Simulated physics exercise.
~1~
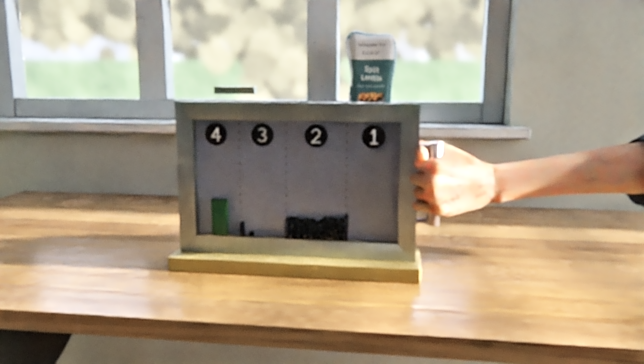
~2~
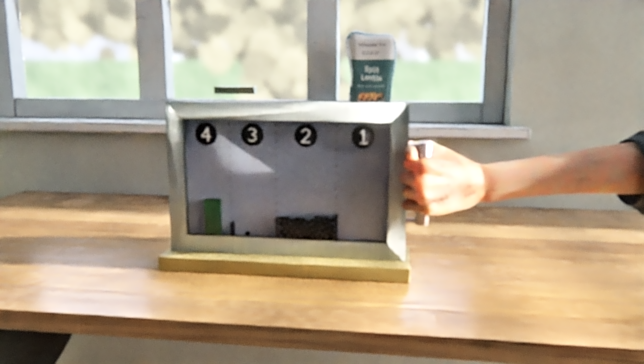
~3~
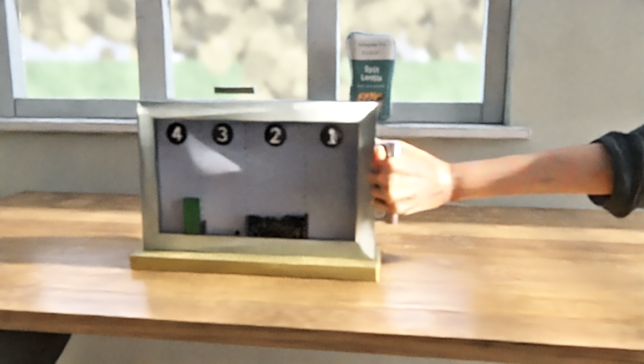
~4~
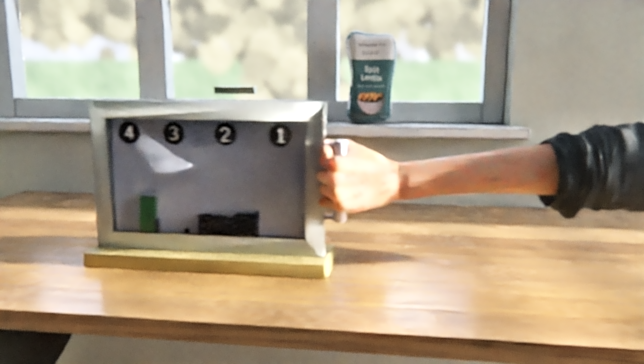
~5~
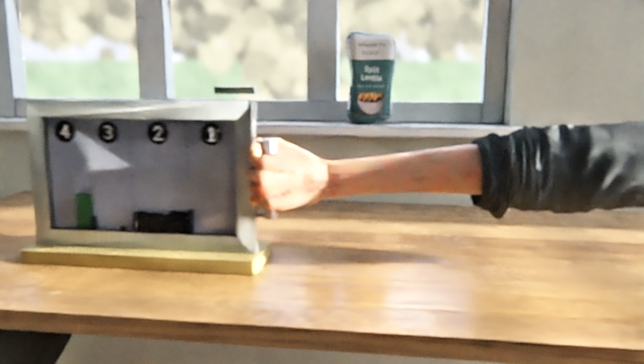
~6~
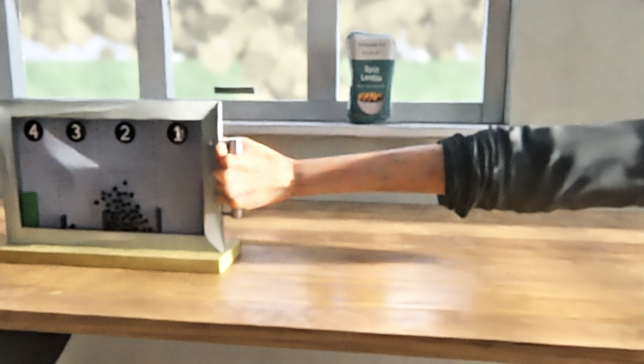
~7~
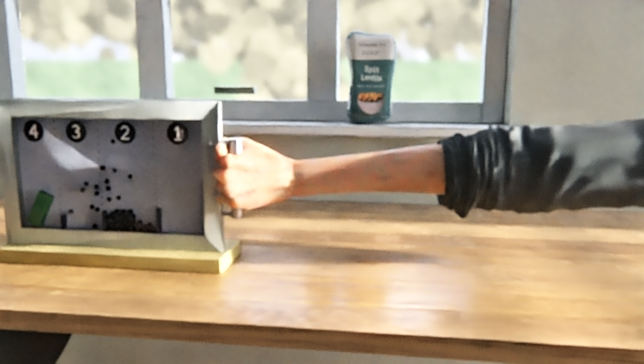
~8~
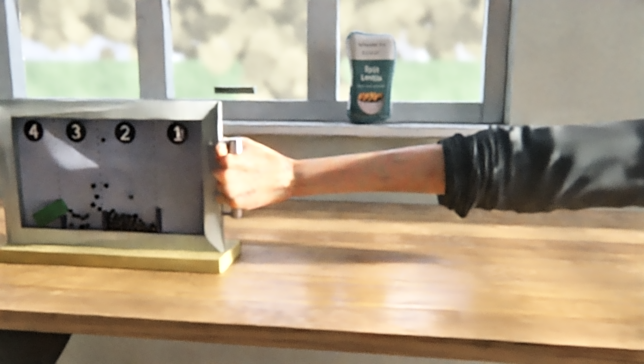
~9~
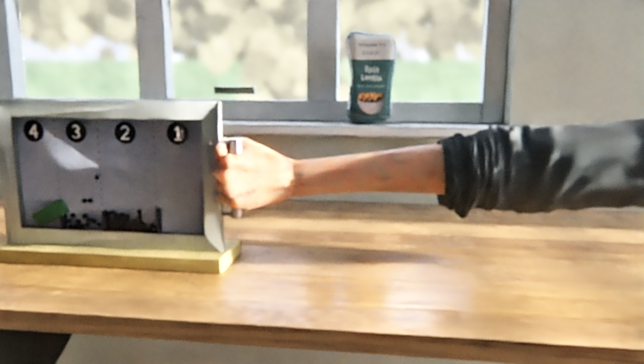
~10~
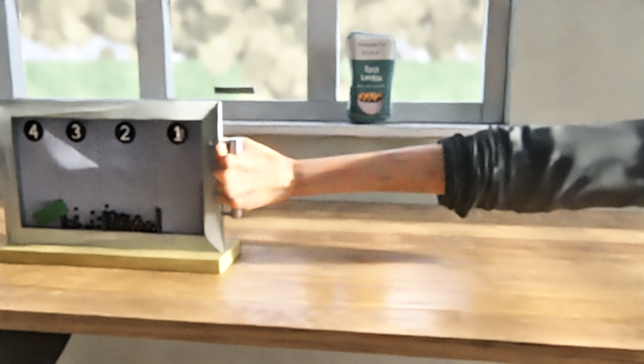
A hand slides the case left and stops, scattering black beads and toppling the green block.
